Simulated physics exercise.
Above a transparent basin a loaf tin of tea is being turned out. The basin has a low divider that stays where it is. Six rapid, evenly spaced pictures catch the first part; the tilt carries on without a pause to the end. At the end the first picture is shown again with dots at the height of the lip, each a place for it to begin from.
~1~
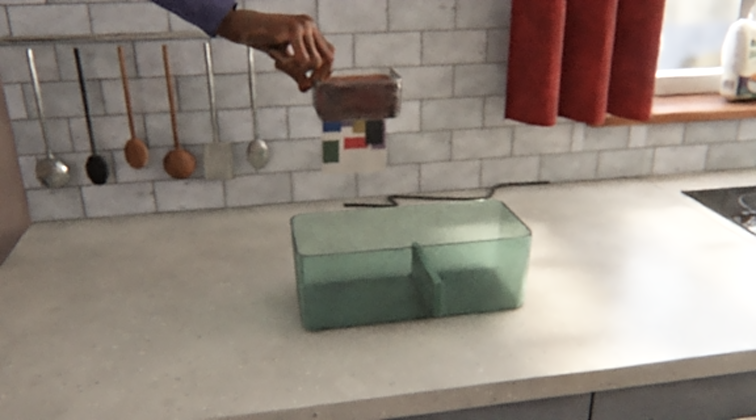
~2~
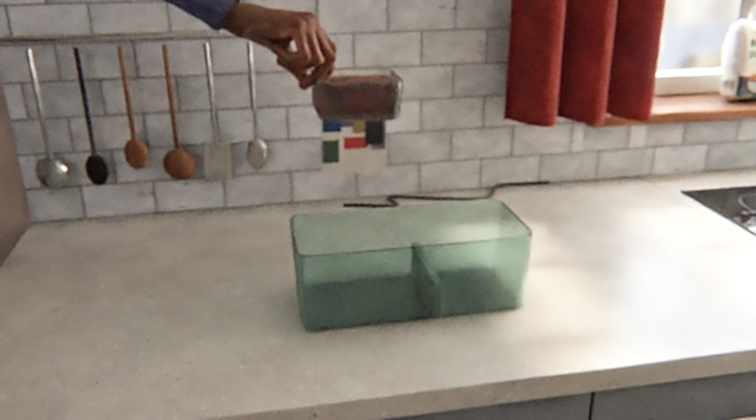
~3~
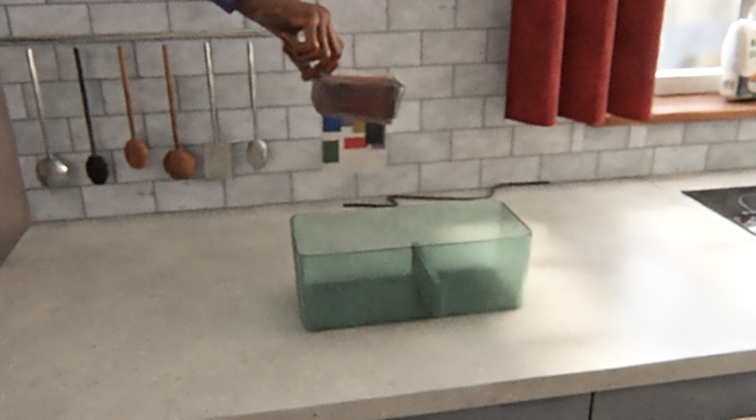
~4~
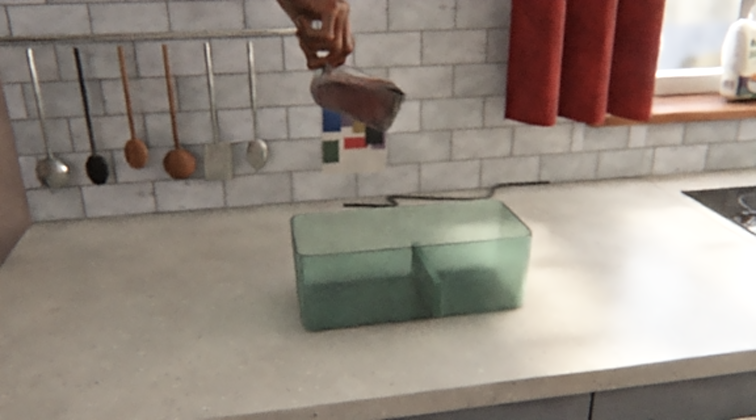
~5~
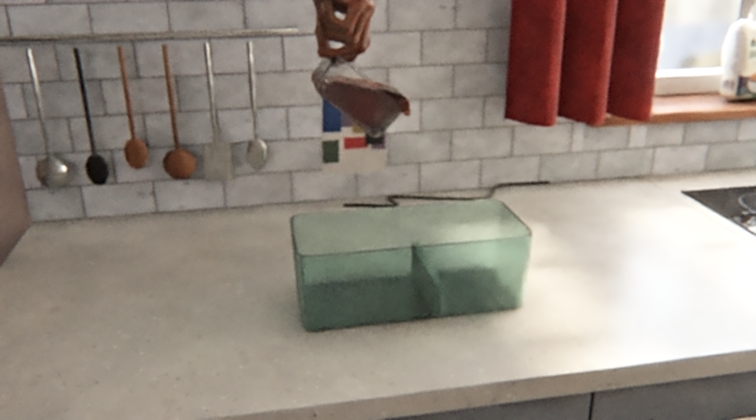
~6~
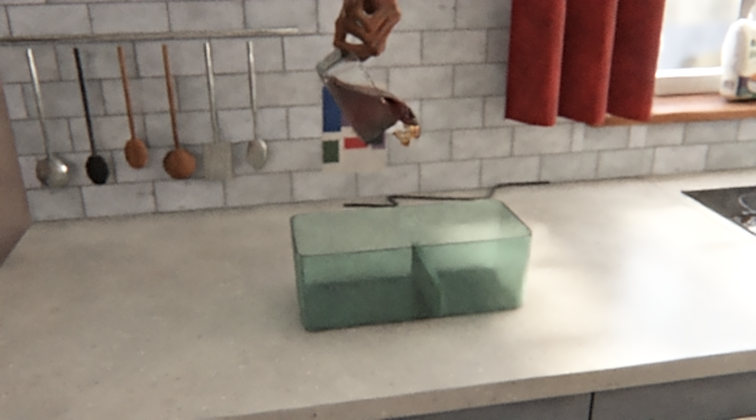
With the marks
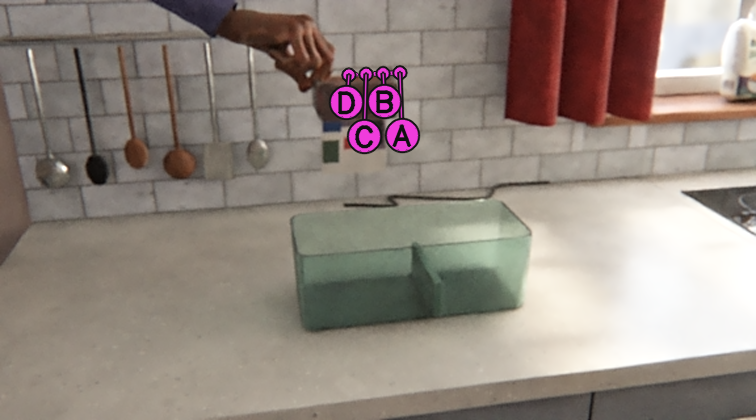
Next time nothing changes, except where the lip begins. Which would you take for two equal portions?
B.
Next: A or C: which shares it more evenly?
A it is.
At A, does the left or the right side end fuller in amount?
The right one.
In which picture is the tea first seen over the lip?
Picture 4.
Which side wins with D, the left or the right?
More ends on the left.
In magenta, A at (399, 72); B at (383, 73); C at (366, 74); D at (348, 75).
Choosing A, about 23 % ends left of the wall and 74 % right of it.
Choosing B, about 47 % ends left of the wall and 51 % right of it; 3 % is lost outside.
Choosing C, about 85 % ends left of the wall and 12 % right of it; 3 % is lost outside.
Choosing D, about 91 % ends left of the wall and 4 % right of it; 5 % is lost outside.
